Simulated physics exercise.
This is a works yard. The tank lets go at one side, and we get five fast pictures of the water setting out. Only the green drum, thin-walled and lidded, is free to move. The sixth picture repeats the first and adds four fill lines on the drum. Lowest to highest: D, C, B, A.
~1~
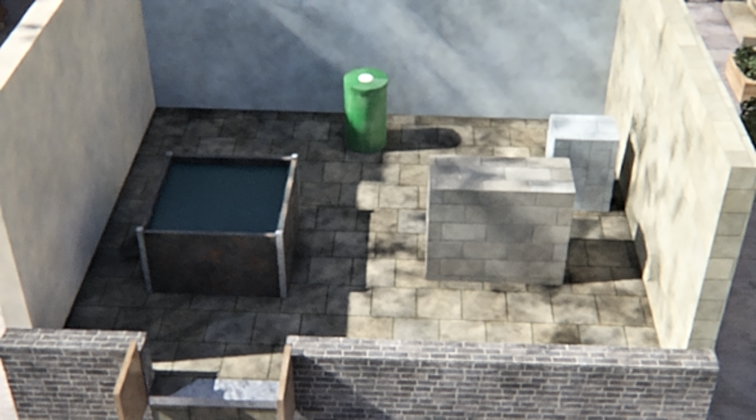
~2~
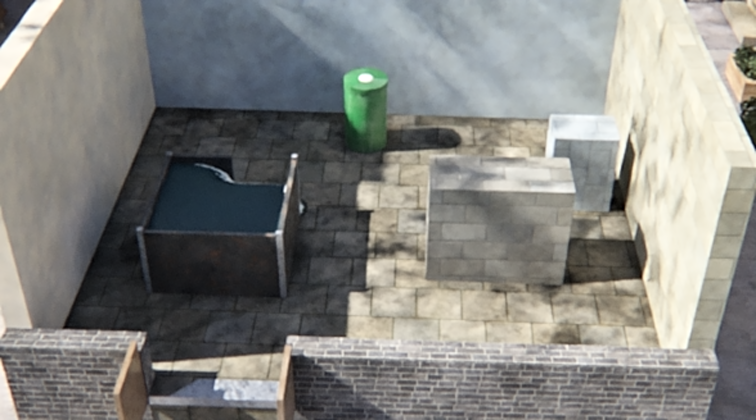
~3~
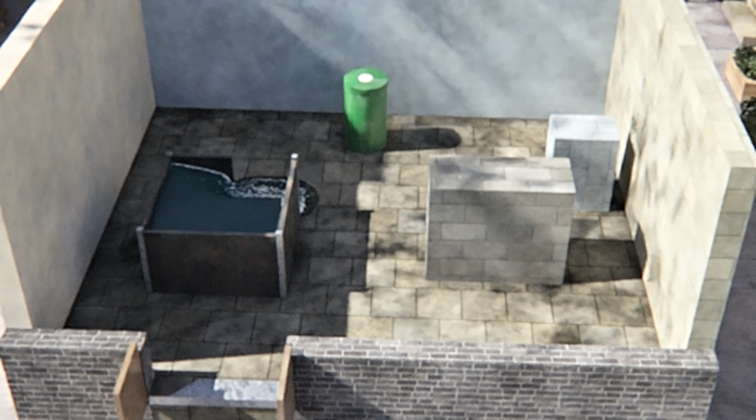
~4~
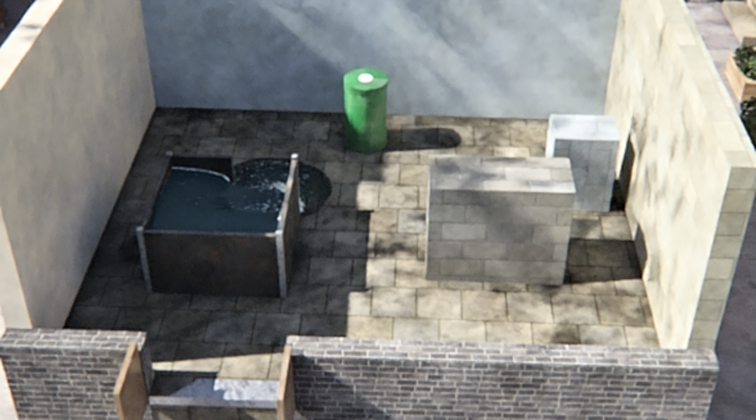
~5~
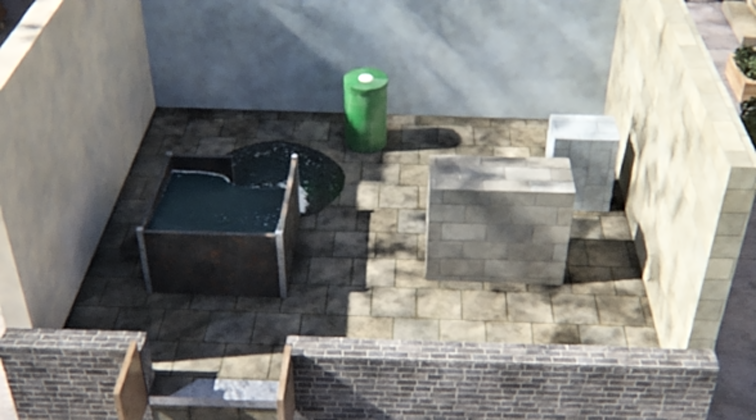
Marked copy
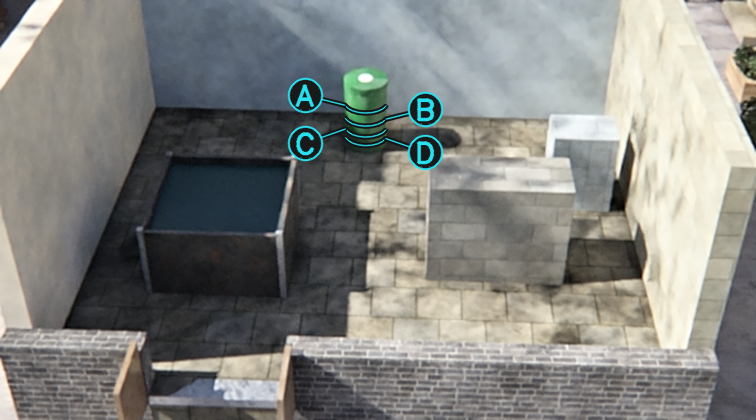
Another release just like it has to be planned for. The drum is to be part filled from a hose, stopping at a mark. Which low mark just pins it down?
That is line C.
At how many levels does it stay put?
Three of the four.
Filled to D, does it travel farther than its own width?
Yes, it does.
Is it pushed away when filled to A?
No, that is safe.
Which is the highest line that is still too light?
Here it is line D.
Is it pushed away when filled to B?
No.
On the marked copy, A at (364, 113); B at (364, 126); C at (364, 137); D at (364, 145); from the bottom up D, C, B, A.
If A is chosen, it does not move.
If B is chosen, it does not move.
If C is chosen, it shifts by a finger or two and stays.
If D is chosen, it is pushed about 3 times its own width away.
